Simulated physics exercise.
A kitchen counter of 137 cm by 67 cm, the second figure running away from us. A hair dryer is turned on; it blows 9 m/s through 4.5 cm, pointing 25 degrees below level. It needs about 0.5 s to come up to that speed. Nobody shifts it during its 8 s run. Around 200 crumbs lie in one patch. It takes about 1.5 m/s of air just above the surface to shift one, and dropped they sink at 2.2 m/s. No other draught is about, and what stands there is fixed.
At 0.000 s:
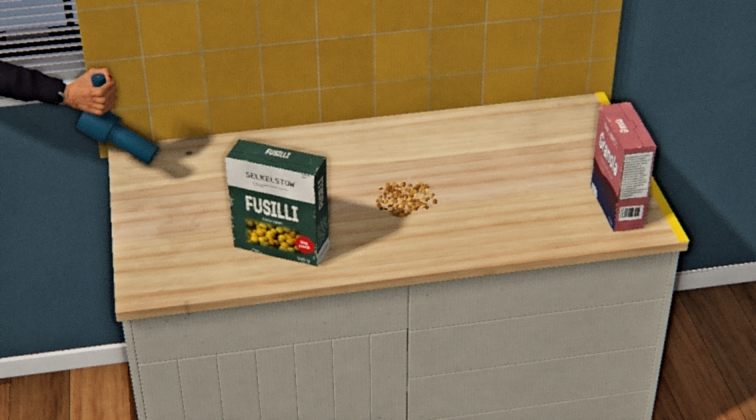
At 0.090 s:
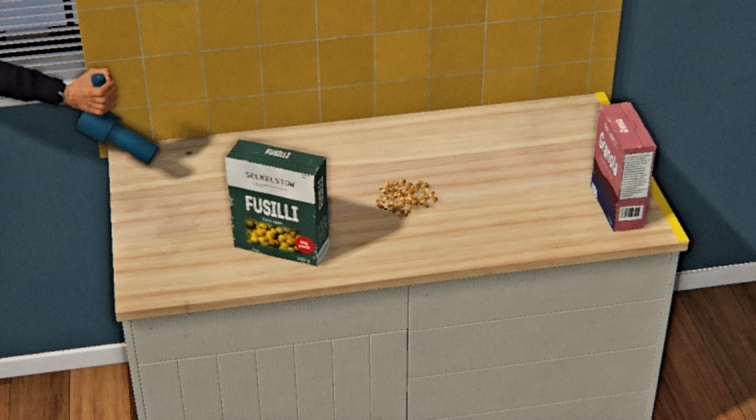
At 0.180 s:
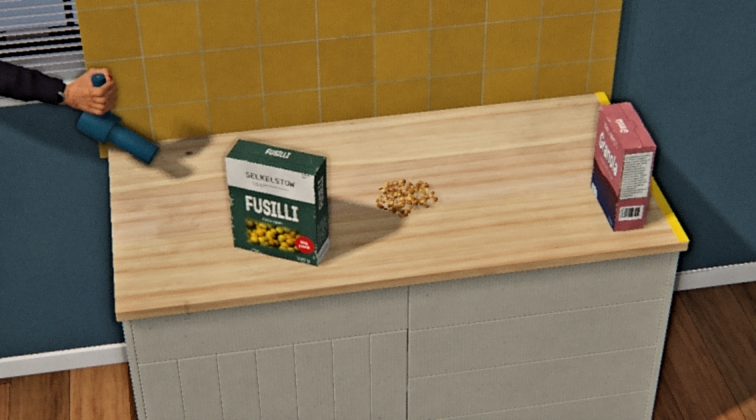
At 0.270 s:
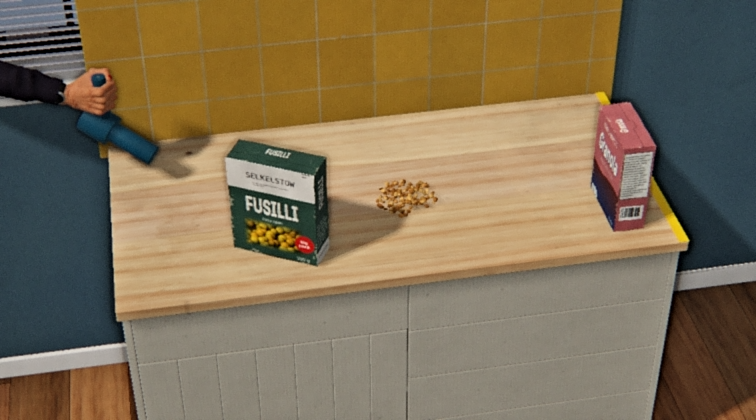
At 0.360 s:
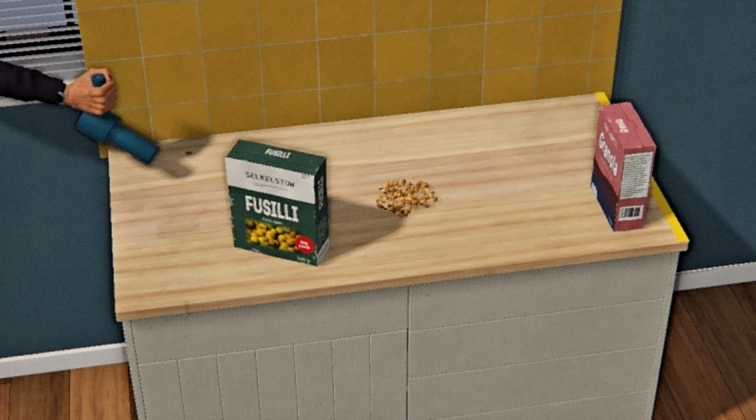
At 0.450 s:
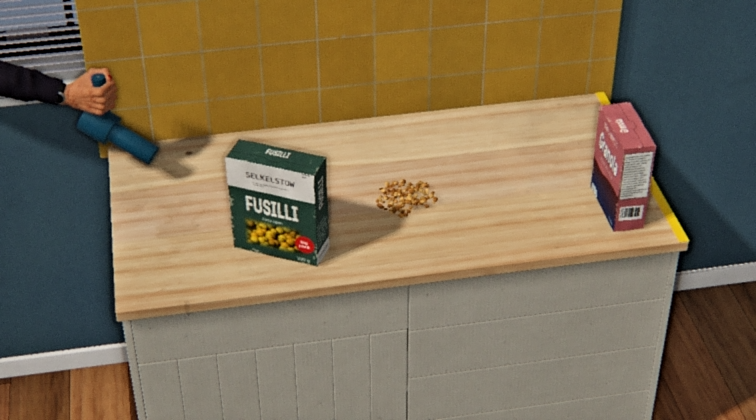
At first, a hand at the left holds a blue hair dryer angled down toward a wooden counter, where a green fusilli box stands beside a small patch of golden crumbs and a red carton sits at the right. The hand, boxes and crumbs then stay practically still throughout.
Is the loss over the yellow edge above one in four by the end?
As for a quarter going over the yellow edge: No.
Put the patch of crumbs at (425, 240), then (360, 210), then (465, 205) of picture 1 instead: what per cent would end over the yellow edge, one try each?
In turn about 0 %, 0 %, 0 %.
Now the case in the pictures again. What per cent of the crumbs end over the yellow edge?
Some 2 per cent.
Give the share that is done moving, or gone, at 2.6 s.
Some 50 per cent.
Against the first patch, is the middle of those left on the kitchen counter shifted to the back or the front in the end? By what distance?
Towards the front, some 10 cm.
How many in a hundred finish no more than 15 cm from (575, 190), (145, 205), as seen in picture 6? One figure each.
In turn about 80 %, 0 %.
After 1.6 s the count stands so, 0 % are over the yellow edge; the middle of those still in play is near (579, 199).
After 2.6 s the count stands so, 1 % are over the yellow edge; the middle of those still in play is near (579, 199).
After 4.4 s the count stands so, 2 % are over the yellow edge; the middle of those still in play is near (579, 199).
After 8.0 s, at the end, 2 % are over the yellow edge; the middle of those still in play is near (579, 199).
